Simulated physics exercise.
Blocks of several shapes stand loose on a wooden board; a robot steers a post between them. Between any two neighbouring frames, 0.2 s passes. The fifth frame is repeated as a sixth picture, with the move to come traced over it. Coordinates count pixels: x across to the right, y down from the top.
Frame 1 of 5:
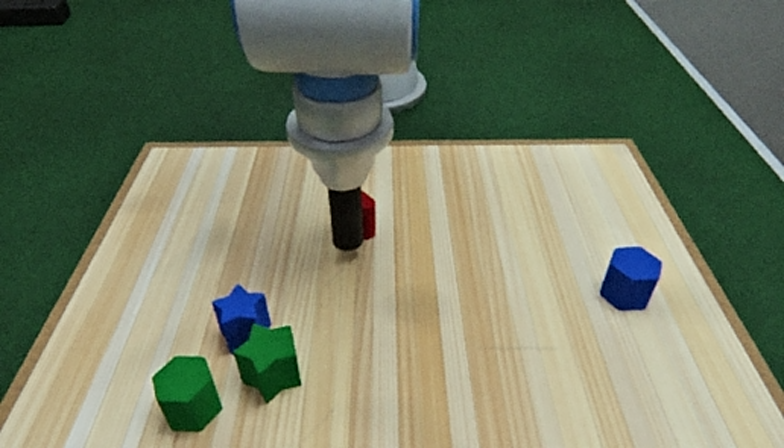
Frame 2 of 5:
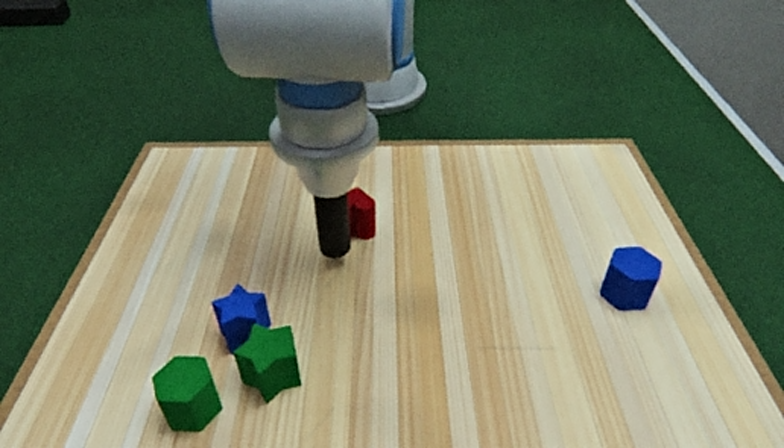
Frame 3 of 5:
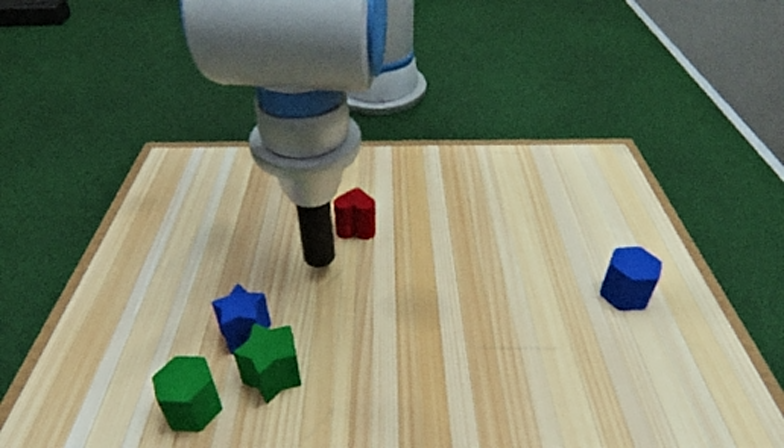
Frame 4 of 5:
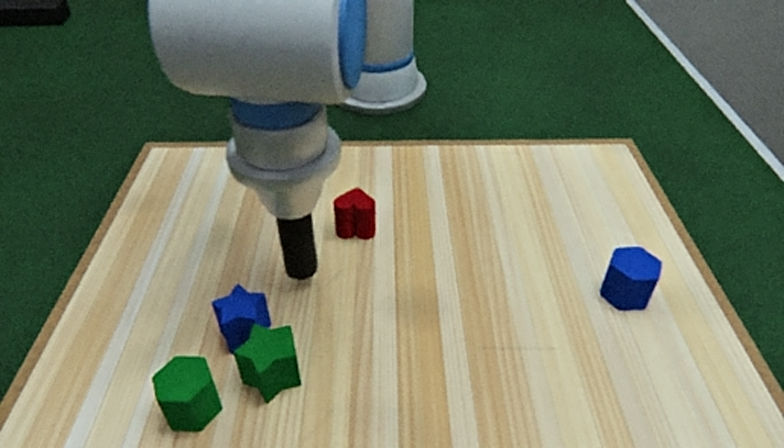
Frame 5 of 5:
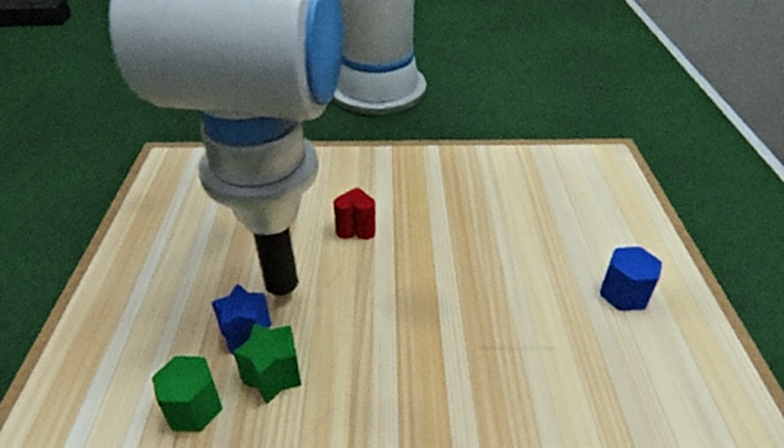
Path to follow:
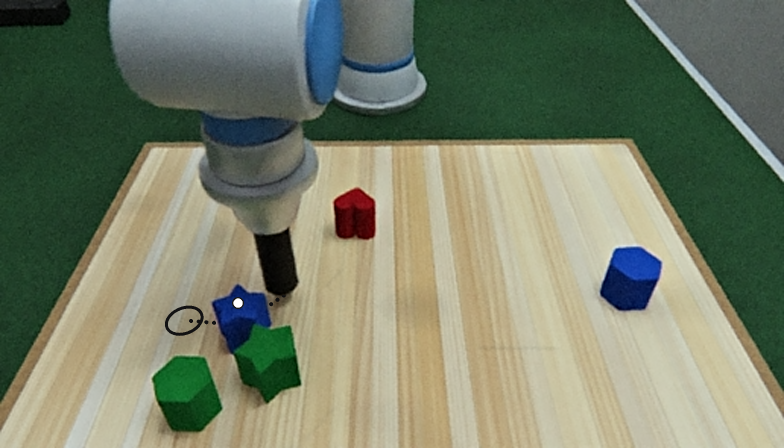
On a wooden board, a robot arm moving its dark post left and nearer past a red block, the scattered blocks staying still.
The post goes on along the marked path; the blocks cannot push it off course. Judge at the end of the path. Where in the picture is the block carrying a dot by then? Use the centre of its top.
I predict (215, 320).
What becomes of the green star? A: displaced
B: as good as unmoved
B - as good as unmoved.
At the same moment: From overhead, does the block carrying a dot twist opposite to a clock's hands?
That would be a yes.
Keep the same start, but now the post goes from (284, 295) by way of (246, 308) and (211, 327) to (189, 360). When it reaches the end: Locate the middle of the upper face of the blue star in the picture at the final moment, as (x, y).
The spot you're after is about (218, 327) in the image.
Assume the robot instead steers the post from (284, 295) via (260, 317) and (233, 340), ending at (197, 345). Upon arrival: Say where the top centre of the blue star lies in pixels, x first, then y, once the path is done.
Somewhere near (171, 345).
The drawn path runs from (284, 295) through (255, 314) and (219, 323) to (184, 320); the dot is on the blue star.
On the path given first. Halfway along, post (234, 309); blue star (220, 318), turned 25° anticlockwise.
At the end, post (180, 308); blue star (215, 320), turned 40° anticlockwise; green star not moved.
